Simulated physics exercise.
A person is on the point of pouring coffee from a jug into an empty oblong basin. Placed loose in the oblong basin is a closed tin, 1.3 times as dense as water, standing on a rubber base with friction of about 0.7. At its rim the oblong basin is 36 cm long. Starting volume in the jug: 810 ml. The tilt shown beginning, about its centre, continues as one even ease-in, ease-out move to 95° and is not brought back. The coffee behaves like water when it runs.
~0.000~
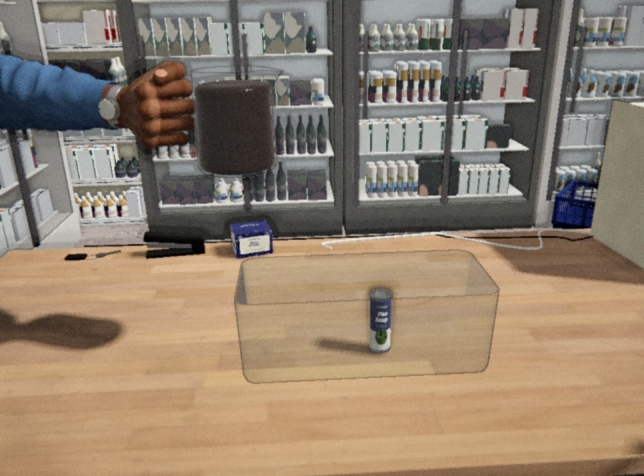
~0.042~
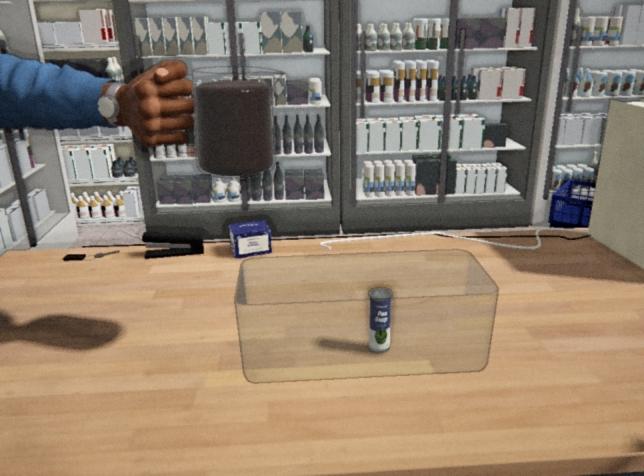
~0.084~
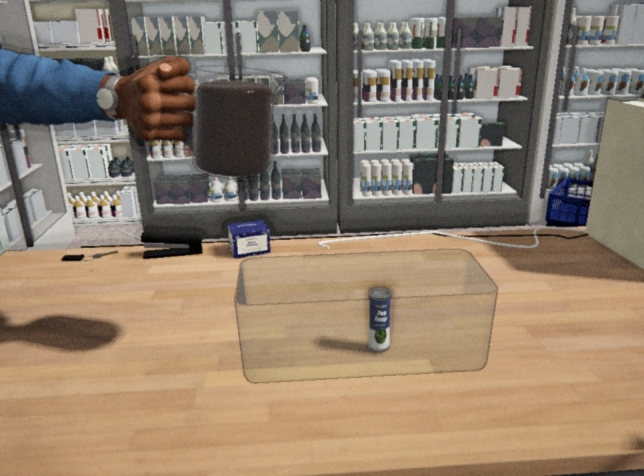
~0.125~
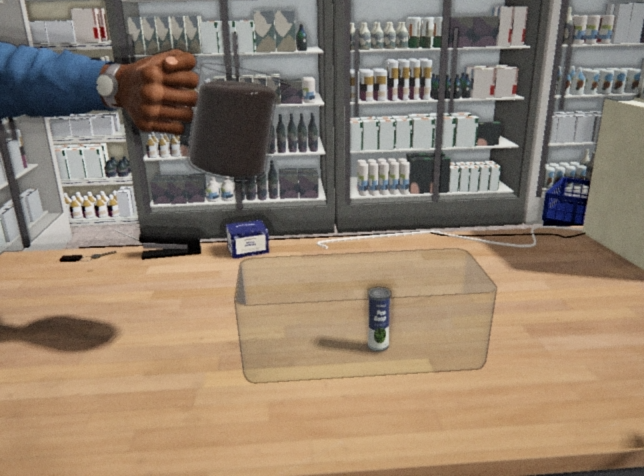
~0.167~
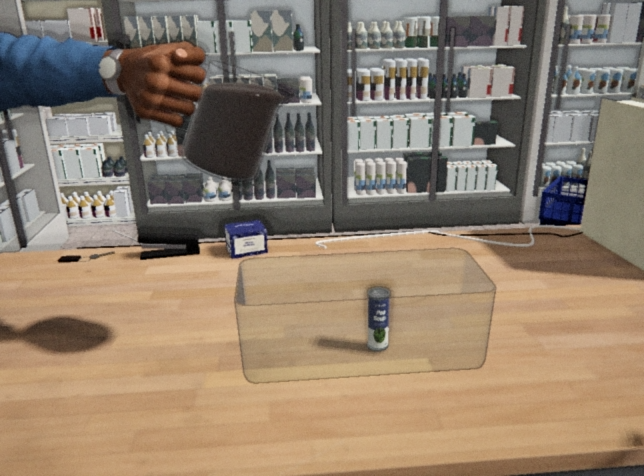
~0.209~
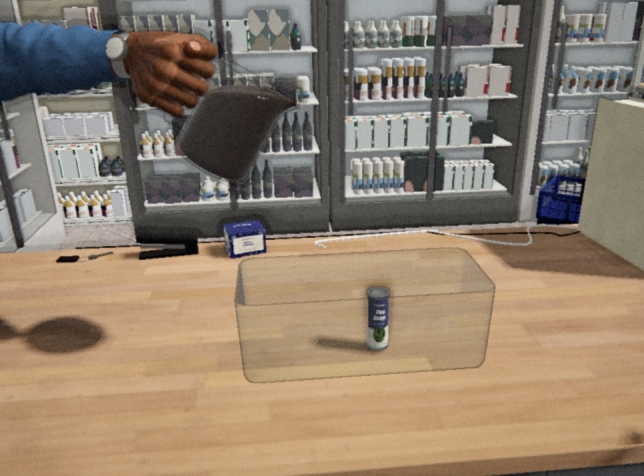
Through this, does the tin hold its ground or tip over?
It fails to stay erect.
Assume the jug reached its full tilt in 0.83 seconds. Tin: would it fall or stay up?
Then it tips over.
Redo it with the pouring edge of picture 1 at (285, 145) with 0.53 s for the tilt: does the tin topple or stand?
Then the tin remains standing.
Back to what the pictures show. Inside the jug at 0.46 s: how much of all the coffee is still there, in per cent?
68 %.
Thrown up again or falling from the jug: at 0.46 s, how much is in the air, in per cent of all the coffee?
I'd say close to 30 per cent.
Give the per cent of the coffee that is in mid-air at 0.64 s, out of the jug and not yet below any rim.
Something like 30 per cent is in the air then.
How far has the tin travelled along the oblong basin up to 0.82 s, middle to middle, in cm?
Centre to centre, close to 10 cm.
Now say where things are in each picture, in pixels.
The first frame shows tilt 0°; pouring edge (284, 70); surface from (195, 86) to (271, 84); the oblong basin's rim runs from (239, 281) to (484, 271); the tin's top is at (381, 296).
The second frame shows tilt 1°; pouring edge (285, 72); surface from (196, 86) to (271, 85).
The third frame shows tilt 6°; pouring edge (288, 76); surface from (198, 85) to (273, 87).
The fourth frame shows tilt 13°; pouring edge (292, 84); surface from (199, 93) to (277, 90).
The fifth frame shows tilt 22°; pouring edge (297, 94); surface from (196, 109) to (285, 92).
The sixth frame shows tilt 32°; pouring edge (300, 107); surface from (190, 115) to (295, 99).
Then, 0.46 s in, the tilt is 90° and 68 per cent is still to pour; the tin stands where it began.
Then, 0.64 s in, the tilt is 95° and 32 per cent is still to pour; the tin stands 3 cm from where it began.
Then, 0.82 s in, the tilt is 95° and 15 per cent is still to pour; the tin lies on its side.
Then, 1.03 s in, the tilt is 95° and 7 per cent is still to pour; the tin lies on its side.
Finally, the tin lies on its side.
